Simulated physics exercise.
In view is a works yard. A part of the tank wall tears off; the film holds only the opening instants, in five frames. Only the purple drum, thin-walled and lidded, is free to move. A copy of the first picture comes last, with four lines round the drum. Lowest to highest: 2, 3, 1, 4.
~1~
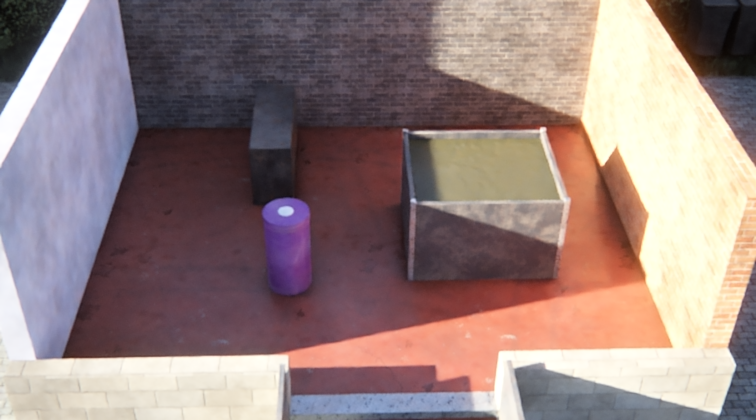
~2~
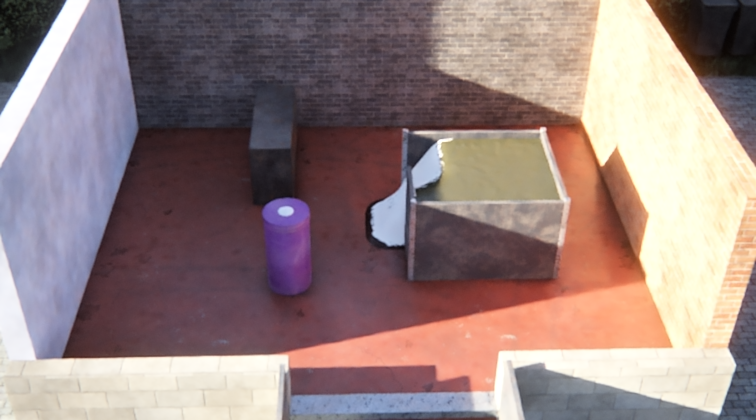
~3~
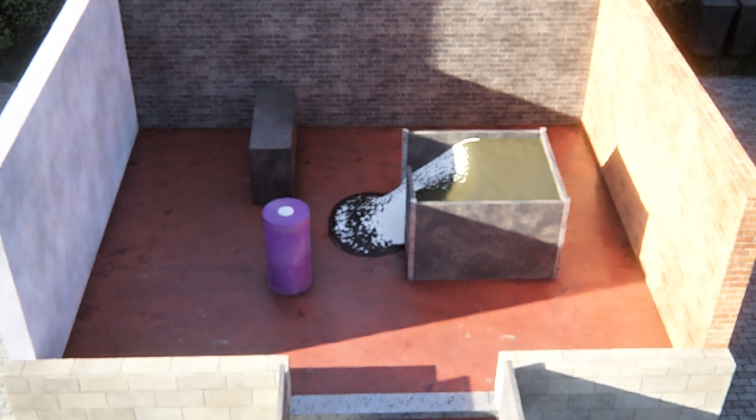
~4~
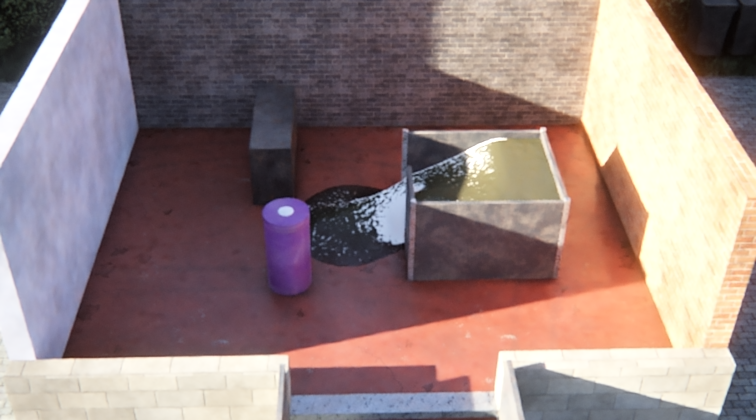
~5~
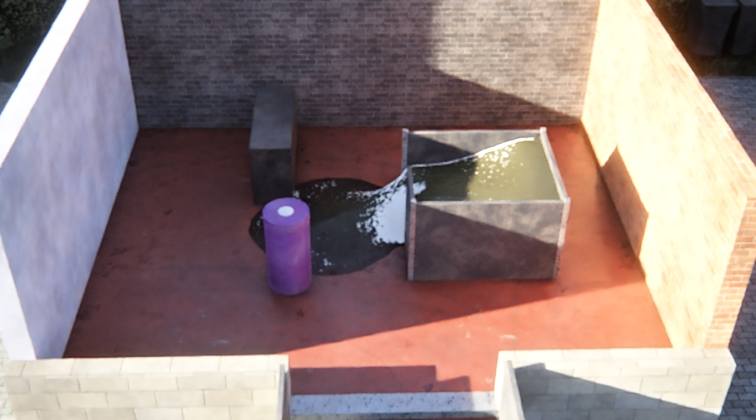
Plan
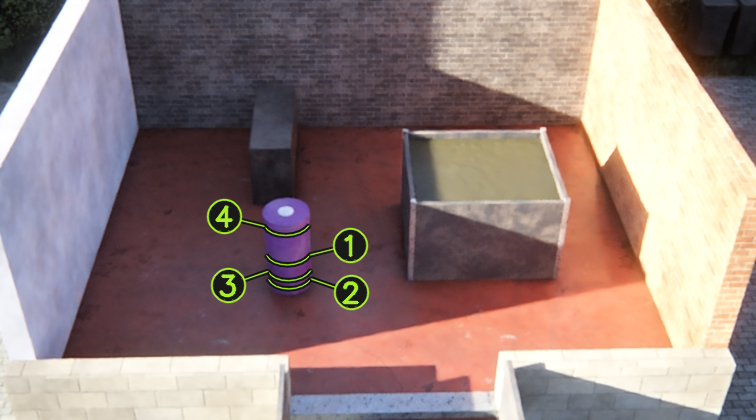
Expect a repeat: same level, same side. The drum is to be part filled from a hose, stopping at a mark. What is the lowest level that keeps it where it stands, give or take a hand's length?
It is 3.
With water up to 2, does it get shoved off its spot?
Yes, it does.
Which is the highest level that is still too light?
2.
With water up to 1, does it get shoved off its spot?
No, not at all.
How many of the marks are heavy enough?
Three of the four.
On the marked copy, 1 at (287, 264); 2 at (289, 288); 3 at (288, 280); 4 at (285, 235); from the bottom up 2, 3, 1, 4.
Choosing 1, it does not move.
Choosing 2, it is pushed about its own width away.
Choosing 3, it does not move.
Choosing 4, it does not move.
